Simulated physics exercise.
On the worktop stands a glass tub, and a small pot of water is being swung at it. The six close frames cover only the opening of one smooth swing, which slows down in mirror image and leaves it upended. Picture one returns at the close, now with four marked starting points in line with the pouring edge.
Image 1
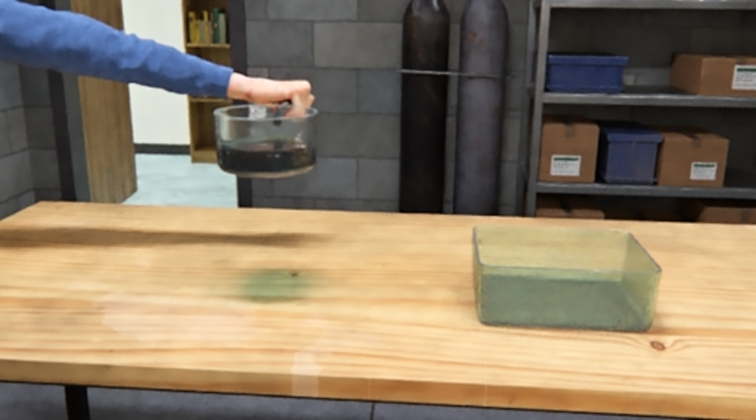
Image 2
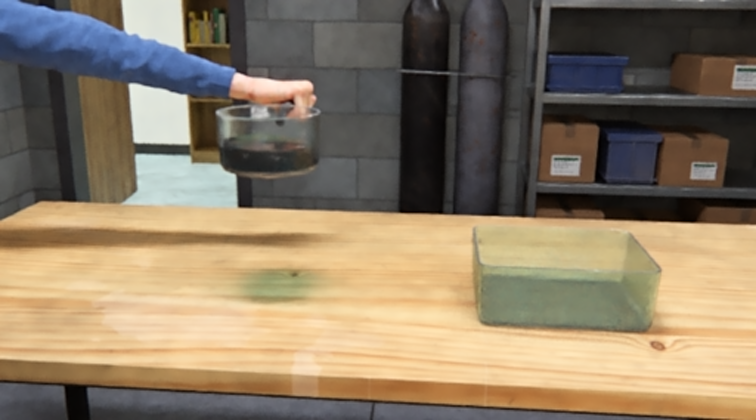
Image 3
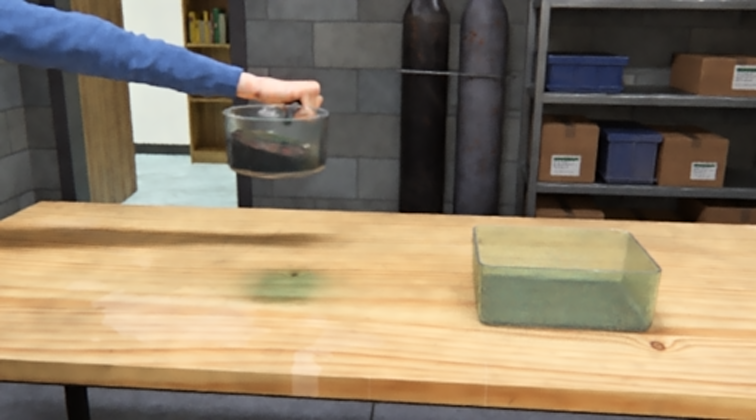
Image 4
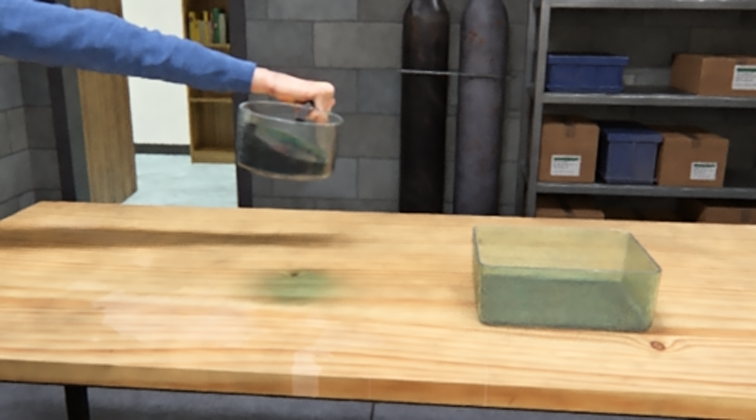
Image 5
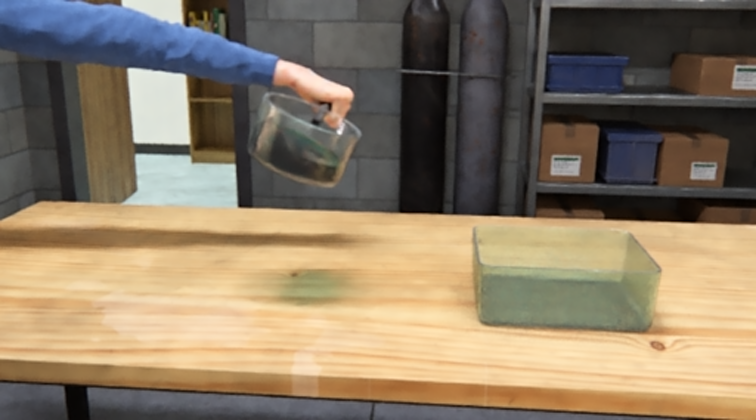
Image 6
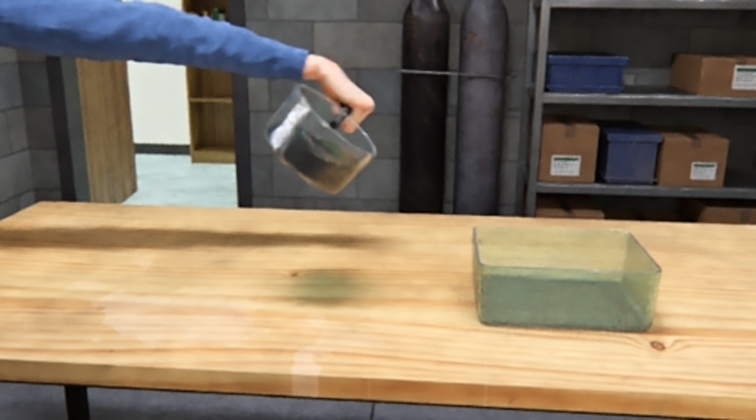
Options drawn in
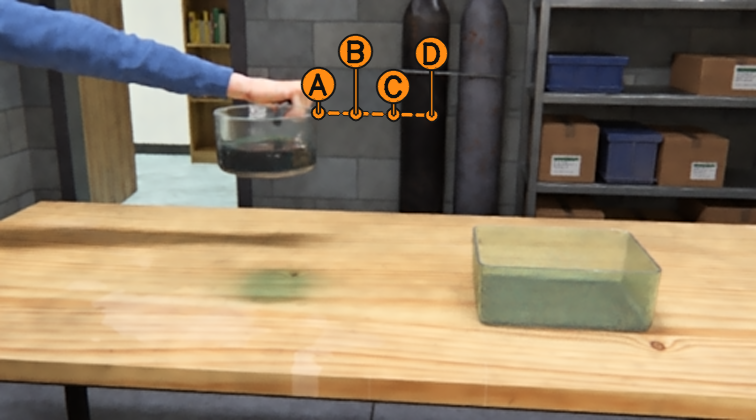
At first, a hand in a blue sleeve holds a small clear pot of dark-looking water upright above a wooden worktop, left of a glass tub. The arm then moves the pot slightly rightward and tilts it to the right, more and more steeply, while the water shifts inside and the tub stays still.
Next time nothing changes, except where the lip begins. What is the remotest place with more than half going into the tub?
The answer is place B.
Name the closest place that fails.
That would be A.
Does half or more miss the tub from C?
No, that is safe.
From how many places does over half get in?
Three.
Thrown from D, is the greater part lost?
No, that is safe.
On the marked copy, A at (318, 112); B at (355, 113); C at (393, 114); D at (431, 115).
With A, about 22 % lands in the tub, 73 % falls short and 5 % goes beside or beyond.
With B, about 67 % lands in the tub, 15 % falls short and 17 % goes beside or beyond.
With C, about 72 % lands in the tub, 3 % falls short and 25 % goes beside or beyond.
With D, about 76 % lands in the tub, 9 % falls short and 15 % goes beside or beyond.
